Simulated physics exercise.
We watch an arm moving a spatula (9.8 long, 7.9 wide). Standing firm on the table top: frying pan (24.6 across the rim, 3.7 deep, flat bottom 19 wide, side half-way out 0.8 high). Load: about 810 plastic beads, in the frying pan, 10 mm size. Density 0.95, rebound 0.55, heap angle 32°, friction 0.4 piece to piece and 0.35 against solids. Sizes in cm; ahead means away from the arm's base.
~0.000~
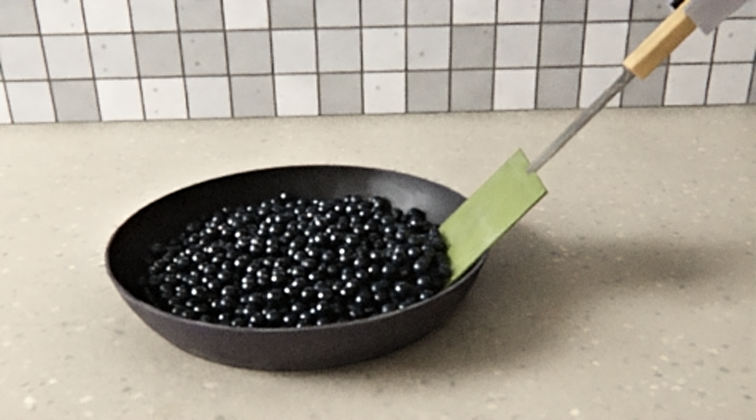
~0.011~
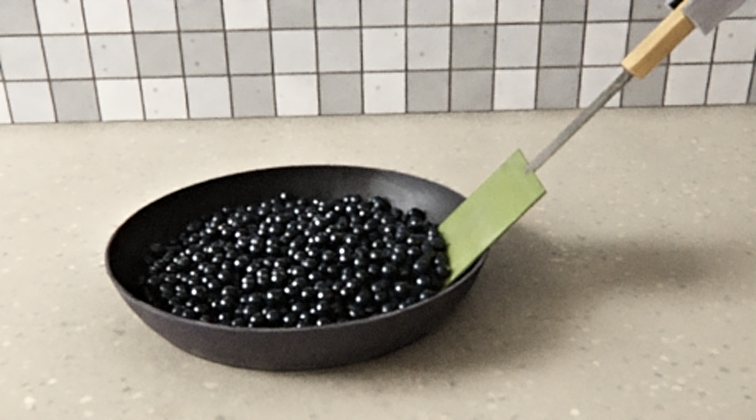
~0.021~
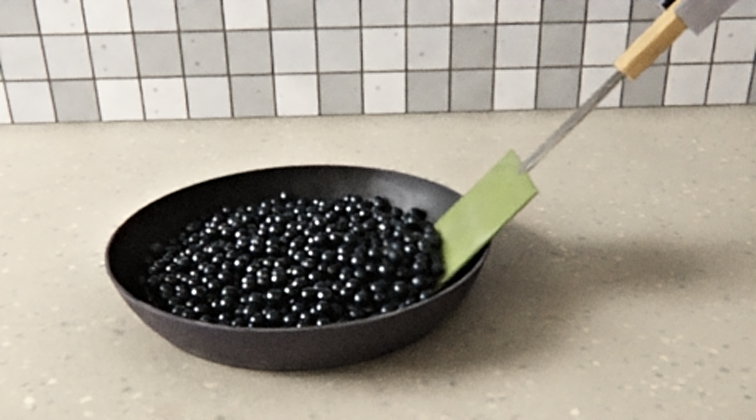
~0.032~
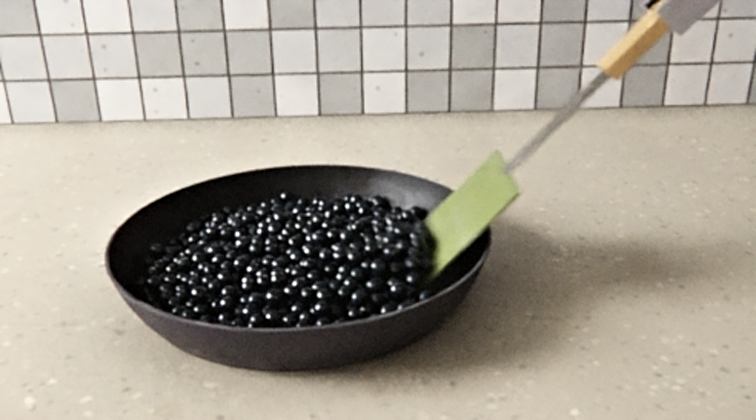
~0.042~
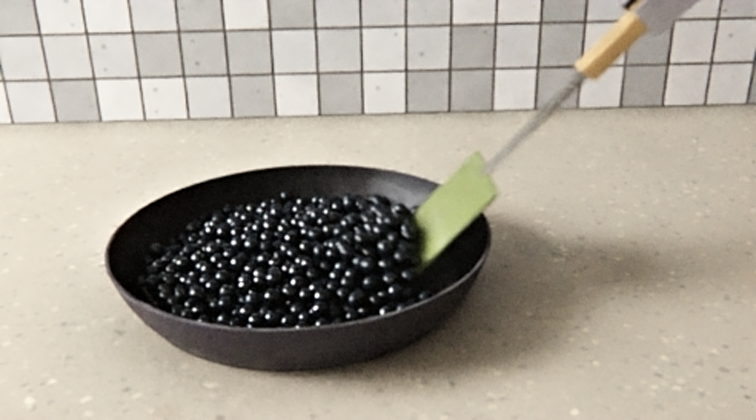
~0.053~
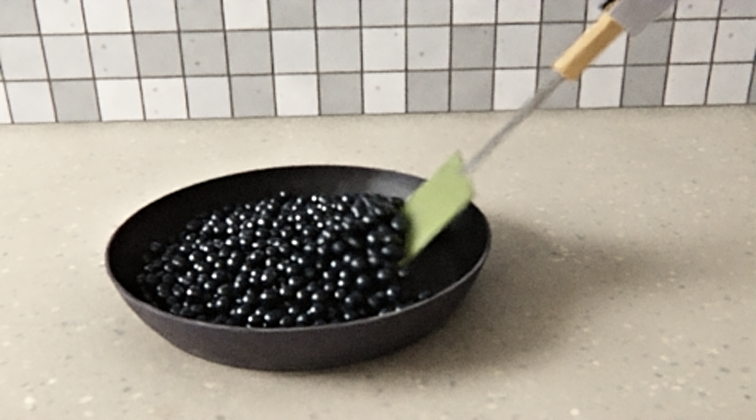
A black frying pan heaped with shiny black beads sits on a speckled beige countertop, seen from slightly above, with a grey and white tiled wall behind. A green spatula with a metal shaft and wooden handle slants in from the upper right, held by a partly visible arm. It rests briefly, then sweeps left, pushing beads from the pan's right side and baring its dark surface, while the camera stays still.
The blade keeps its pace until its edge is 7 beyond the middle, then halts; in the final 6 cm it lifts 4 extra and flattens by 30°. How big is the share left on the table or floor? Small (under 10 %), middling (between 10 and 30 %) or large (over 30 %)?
On the table or floor the share is middling, between 10 and 30 %.
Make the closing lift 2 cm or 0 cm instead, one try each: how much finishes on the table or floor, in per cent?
Some 10 and 5 per cent.
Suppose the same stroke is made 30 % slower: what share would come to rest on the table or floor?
In that case some 15 per cent.
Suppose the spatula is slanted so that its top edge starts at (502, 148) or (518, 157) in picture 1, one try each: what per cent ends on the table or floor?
Some 25 and 20 per cent.
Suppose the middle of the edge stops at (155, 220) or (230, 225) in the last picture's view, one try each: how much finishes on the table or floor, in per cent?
About 30 and 15 per cent.
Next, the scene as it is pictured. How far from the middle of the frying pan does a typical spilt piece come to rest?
Roughly 44 cm.
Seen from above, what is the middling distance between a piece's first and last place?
About 2 cm.
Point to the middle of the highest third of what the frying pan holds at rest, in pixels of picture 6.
At about (201, 251).
After 0.08 s, sloping 47°, highest piece 7 above the table; 813 in the frying pan.
After 0.10 s, sloping 38°, highest piece 8 above the table; 813 in the frying pan.
After 0.32 s, sloping 17°, highest piece 6 above the table; 656 in the frying pan, 147 on the table or floor, 10 on the blade or in flight.
After 1.37 s, sloping 17°, highest piece 4 above the table; 656 in the frying pan, 157 on the table or floor.
In the end, 656 in the frying pan, 157 on the table or floor. That is 19 % on the table or floor.
